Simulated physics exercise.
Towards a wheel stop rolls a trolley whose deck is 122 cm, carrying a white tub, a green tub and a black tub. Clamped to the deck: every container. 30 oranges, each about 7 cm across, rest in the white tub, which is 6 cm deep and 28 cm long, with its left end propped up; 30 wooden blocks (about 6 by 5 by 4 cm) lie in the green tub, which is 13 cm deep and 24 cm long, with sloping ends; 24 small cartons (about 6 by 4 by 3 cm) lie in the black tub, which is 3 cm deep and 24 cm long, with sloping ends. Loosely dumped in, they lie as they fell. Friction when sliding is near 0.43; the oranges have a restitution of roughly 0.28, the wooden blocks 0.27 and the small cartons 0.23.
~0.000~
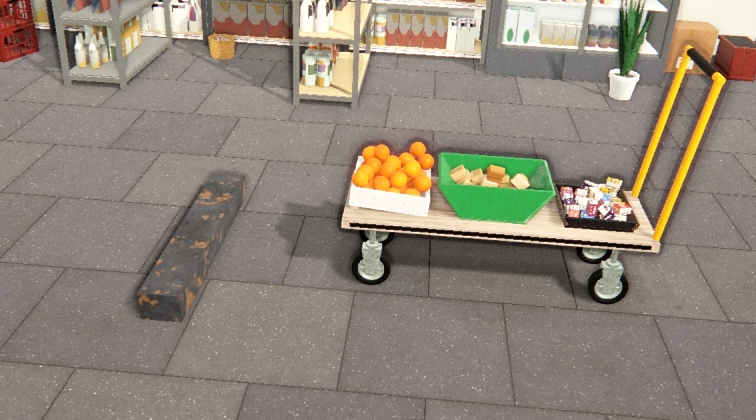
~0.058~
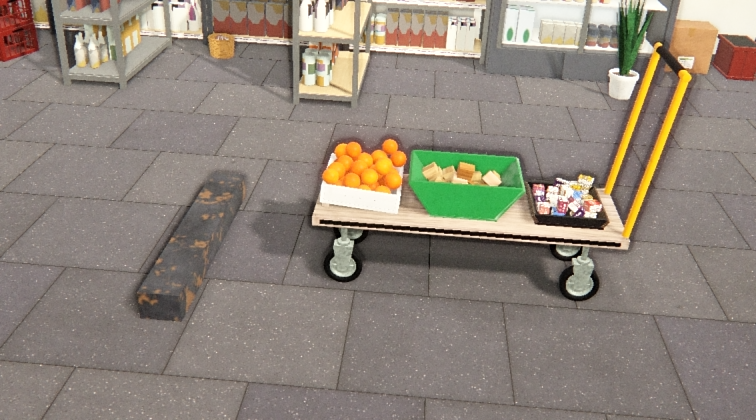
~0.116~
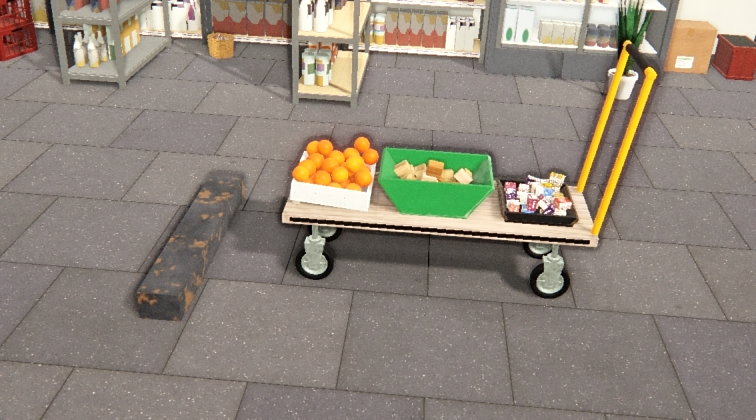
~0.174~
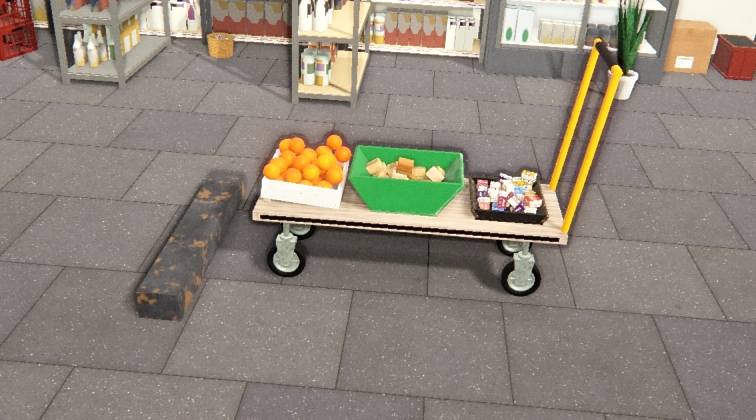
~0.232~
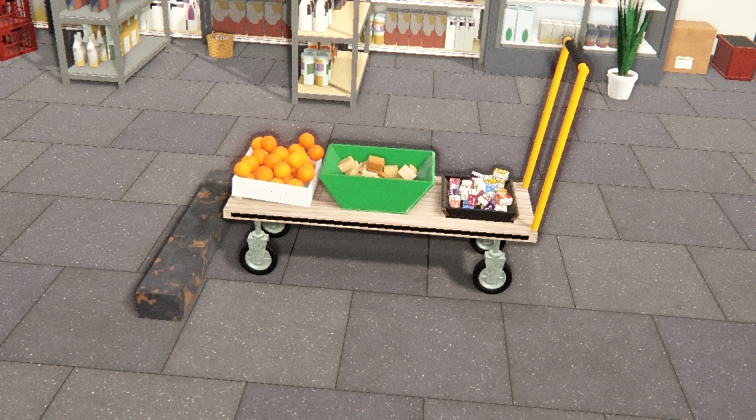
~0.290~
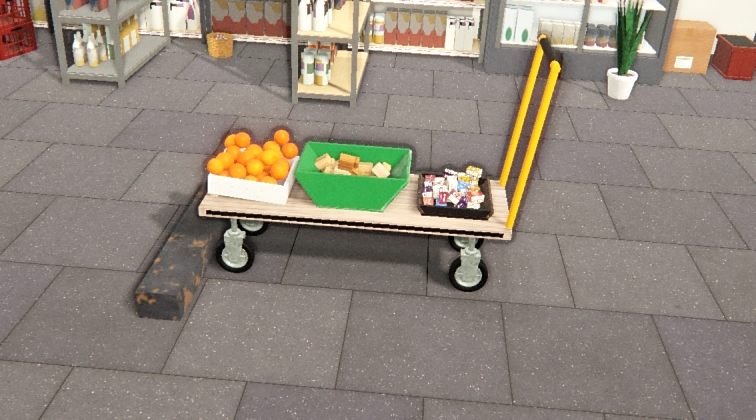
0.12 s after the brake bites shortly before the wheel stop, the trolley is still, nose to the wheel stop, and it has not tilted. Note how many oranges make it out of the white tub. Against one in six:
Over.
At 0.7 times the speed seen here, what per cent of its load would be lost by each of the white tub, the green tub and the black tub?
In that case the white tub sheds 20 per cent, the green tub 0 per cent and the black tub 10 per cent.
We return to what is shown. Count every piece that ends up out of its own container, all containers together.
Estimate: About 16.
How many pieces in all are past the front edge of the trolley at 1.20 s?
I'd estimate close to 8 pieces.
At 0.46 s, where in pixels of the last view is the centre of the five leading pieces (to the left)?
The five leading pieces sit around (178, 157).
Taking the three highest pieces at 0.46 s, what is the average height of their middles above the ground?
Roughly 52 centimetres.
After 0.34 s, white tub 28 in, 2 out, green tub 30 in, 0 out and black tub 24 in, 0 out.
After 0.46 s, white tub 24 in, 6 out, green tub 30 in, 0 out and black tub 23 in, 1 out.
After 0.69 s, white tub 21 in, 9 out, green tub 28 in, 2 out and black tub 18 in, 6 out.
Outcome (at 1.20 s), white tub 21 in, 9 out, green tub 29 in, 1 out and black tub 18 in, 6 out. Asked share, 9 of 30, 30 per cent.
